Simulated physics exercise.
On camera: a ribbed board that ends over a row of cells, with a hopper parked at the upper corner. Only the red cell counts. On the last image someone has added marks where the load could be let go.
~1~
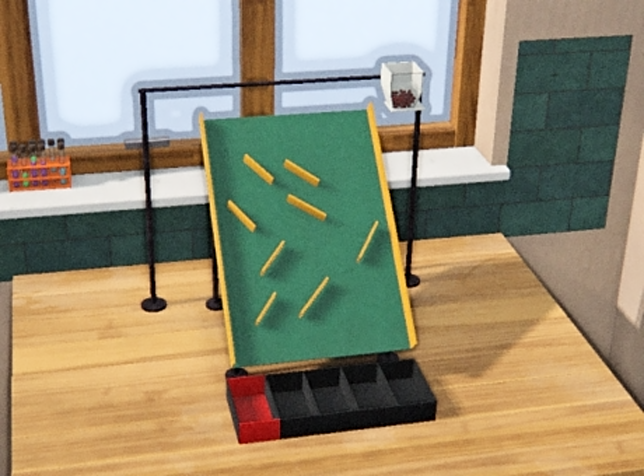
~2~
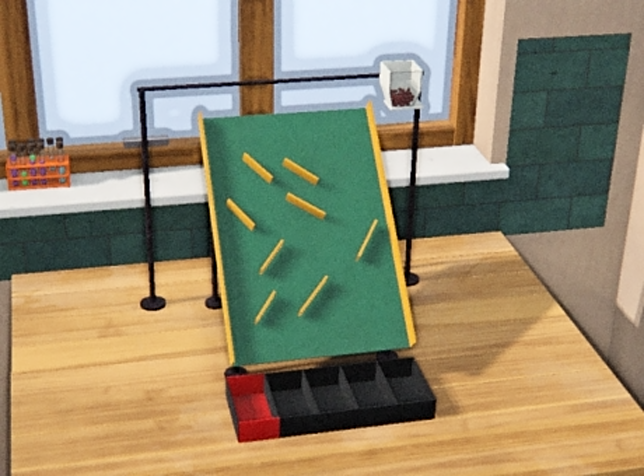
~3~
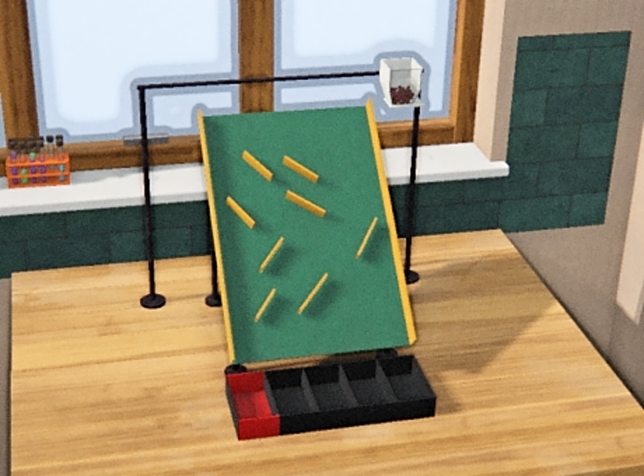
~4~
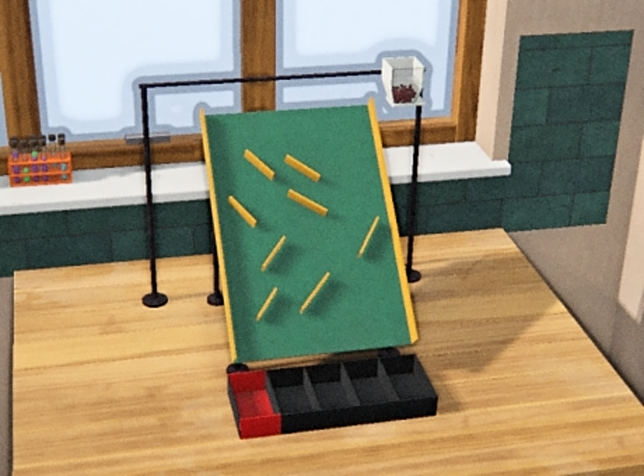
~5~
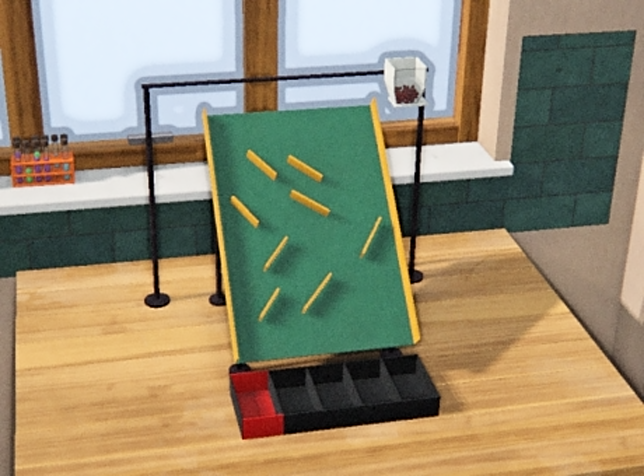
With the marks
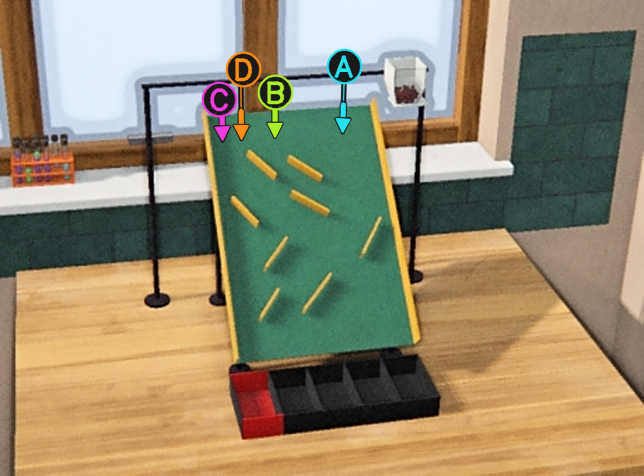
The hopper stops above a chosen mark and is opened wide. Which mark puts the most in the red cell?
C.
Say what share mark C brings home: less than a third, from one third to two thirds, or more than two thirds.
Mark C gives more than two thirds.
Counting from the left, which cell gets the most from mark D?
It is the first one.
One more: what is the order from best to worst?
Best to worst: C, D, B, A.
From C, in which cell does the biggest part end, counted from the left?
It is the first one.
On the marked copy, mark A meets the board at (342, 127); mark B meets the board at (275, 132); mark C meets the board at (222, 135); mark D meets the board at (241, 134).
With A, not one piece in the red cell, almost all in other cells.
With B, roughly a quarter in the red cell, roughly two thirds in other cells, about a tenth held on the board.
With C, almost all in the red cell, about a tenth outside the box.
With D, roughly two thirds in the red cell, roughly a quarter in other cells, about a tenth held on the board.
